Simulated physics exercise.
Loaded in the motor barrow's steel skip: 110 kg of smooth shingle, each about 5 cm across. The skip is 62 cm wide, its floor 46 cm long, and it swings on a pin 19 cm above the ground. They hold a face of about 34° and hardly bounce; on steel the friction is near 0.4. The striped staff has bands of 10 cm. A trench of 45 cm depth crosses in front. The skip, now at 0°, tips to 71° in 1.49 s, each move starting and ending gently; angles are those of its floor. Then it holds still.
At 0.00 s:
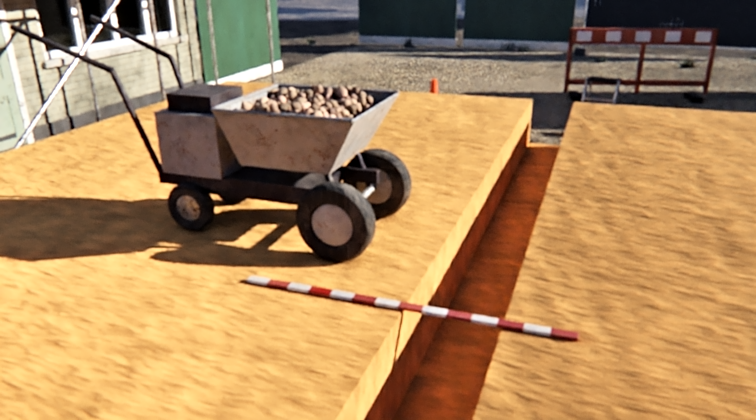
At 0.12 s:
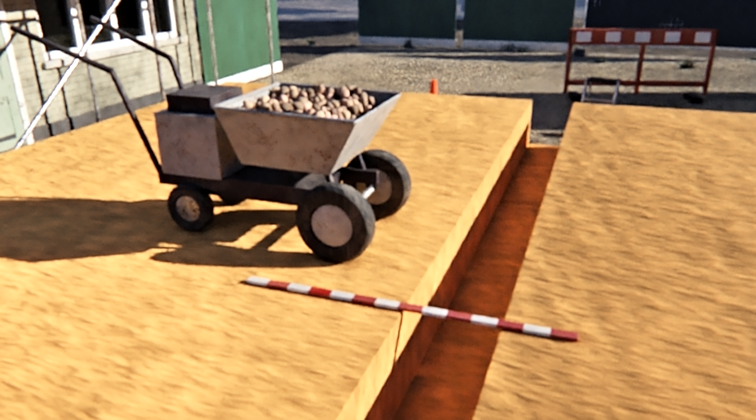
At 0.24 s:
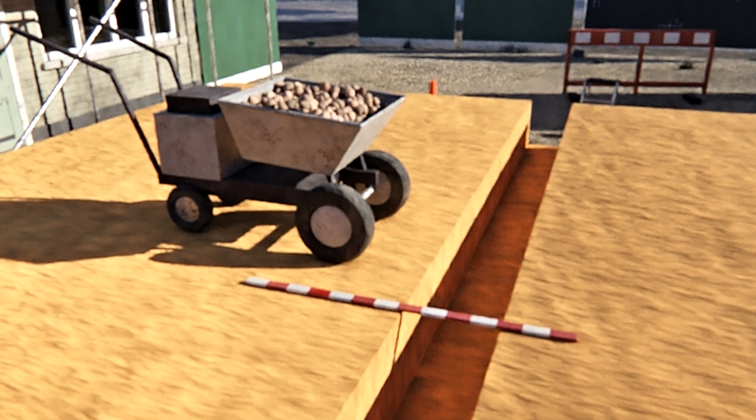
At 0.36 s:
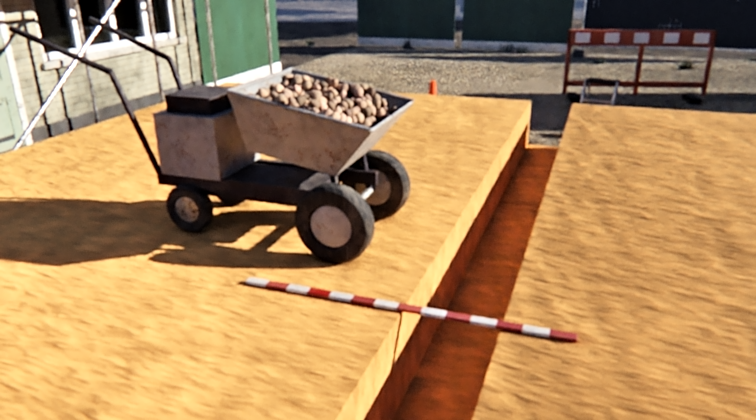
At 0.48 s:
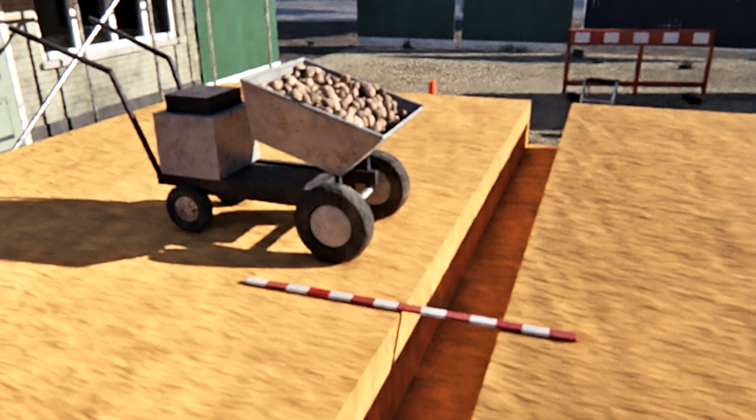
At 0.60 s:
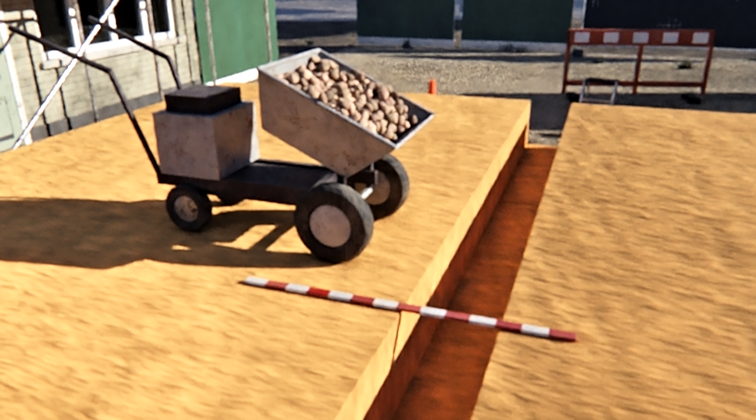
A motor barrow stood on sandy ground beside a trench and a red-and-white striped staff, and its steel skip, loaded with stones, tilted slowly at first, then faster, forward to the right.
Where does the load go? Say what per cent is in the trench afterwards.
About 95 per cent.
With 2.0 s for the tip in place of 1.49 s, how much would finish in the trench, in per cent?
In that case some 100 per cent.
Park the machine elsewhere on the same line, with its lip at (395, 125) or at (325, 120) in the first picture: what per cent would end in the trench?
About 55 and 100 per cent.
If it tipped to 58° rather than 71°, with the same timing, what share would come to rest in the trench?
In that case some 55 per cent.
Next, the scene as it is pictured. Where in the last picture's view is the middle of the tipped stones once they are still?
Their middle is at about (483, 323).
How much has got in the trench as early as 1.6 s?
About 45 per cent by then.
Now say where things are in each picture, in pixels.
The skip is at 0°, its lip at (353, 121); the top of the load is at (336, 91), in the first picture.
Lip at (355, 123), floor tilted 1°, highest stones at (330, 92); the stones move at 0.2 m/s on average, in the second picture.
The skip is at 5°, its lip at (361, 126); the top of the load is at (306, 88); the stones move at 0.3 m/s on average, in the third picture.
Lip at (371, 131), floor tilted 10°, highest stones at (303, 82); the stones move at 0.4 m/s on average, in the fourth picture.
Lip at (383, 138), floor tilted 17°, highest stones at (306, 73); the stones move at 0.5 m/s on average, in the fifth picture.
The skip is at 25°, its lip at (396, 148); the top of the load is at (319, 66); the stones move at 0.6 m/s on average, in the sixth picture.
After 1.1 s the floor is at 60°; 97 % in the skip, 3 % in the trench; the foremost stones are at (472, 195).
After 1.6 s the floor is at 71°; 52 % in the skip, 45 % in the trench, 3 % past the trench; the foremost stones are at (557, 262).
After 1.9 s the floor is at 71°; 27 % in the skip, 68 % in the trench, 5 % past the trench; the foremost stones are at (615, 272).
After 3.9 s the floor is at 71°; 0 % in the skip, 95 % in the trench, 5 % past the trench; the foremost stones are at (639, 272).
